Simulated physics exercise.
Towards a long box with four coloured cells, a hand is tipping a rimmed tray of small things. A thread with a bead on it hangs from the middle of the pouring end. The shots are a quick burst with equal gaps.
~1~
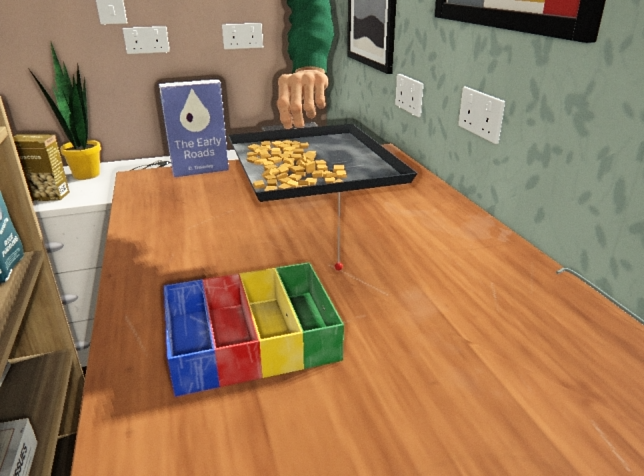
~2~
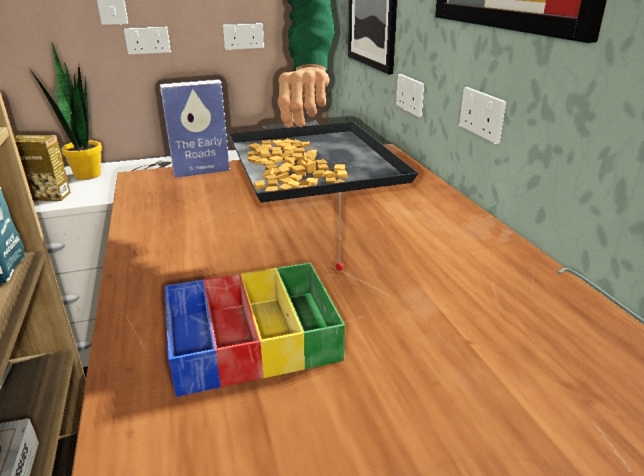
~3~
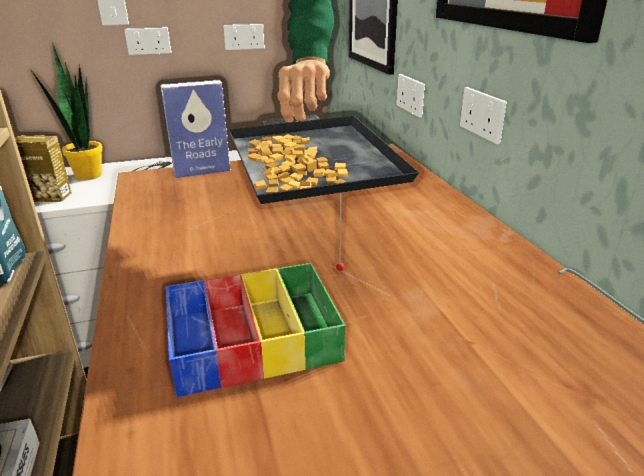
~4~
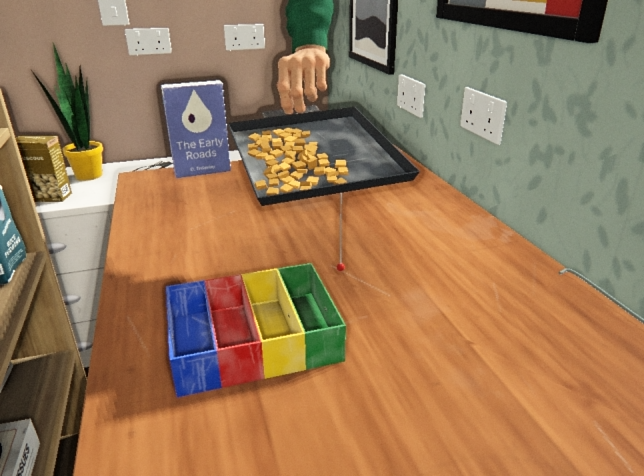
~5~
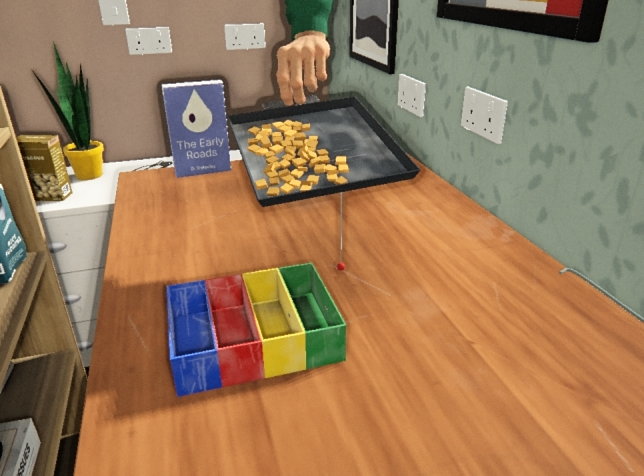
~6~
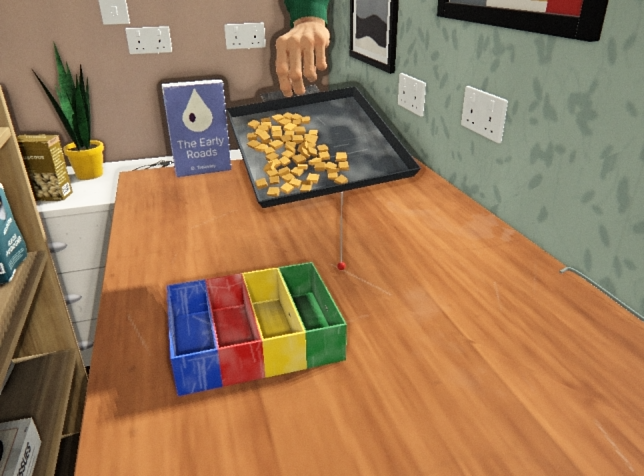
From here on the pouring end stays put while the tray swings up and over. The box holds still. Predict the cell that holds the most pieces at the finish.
I predict the yellow cell.
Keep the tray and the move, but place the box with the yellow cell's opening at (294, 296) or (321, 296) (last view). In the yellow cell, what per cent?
First 50 per cent, second 20 per cent.
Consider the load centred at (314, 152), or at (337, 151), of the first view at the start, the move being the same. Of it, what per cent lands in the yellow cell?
Roughly 50 and 50 percent, in that order.
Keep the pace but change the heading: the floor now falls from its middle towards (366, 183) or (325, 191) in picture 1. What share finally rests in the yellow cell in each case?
Roughly 0 % in the first case and 50 % in the second.
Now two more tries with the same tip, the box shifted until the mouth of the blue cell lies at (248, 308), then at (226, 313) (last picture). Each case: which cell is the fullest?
So the first one goes to that red cell and the second to the cell in red.
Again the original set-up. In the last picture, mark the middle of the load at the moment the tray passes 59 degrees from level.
I'd mark the middle close to (282, 183).
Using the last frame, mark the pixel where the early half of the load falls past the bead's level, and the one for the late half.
Points: About (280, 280), then about (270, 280).
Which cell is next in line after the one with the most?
That is green.
Soon, tray tipped steeply; all on the tray.
A while on, tray tipped right over; a small part on the tray; about half in the yellow cell; about a quarter in the green cell; a small part in the red cell; a small part falling or outside the box.
Towards the end, tray tipped past a quarter turn; about two thirds in the yellow cell; about a quarter in the green cell; a small part in the red cell; a stray few falling or outside the box.
Finally, tray tipped past a quarter turn; about two thirds in the yellow cell; about a quarter in the green cell; a small part in the red cell; none in the blue cell; a stray few outside the box.
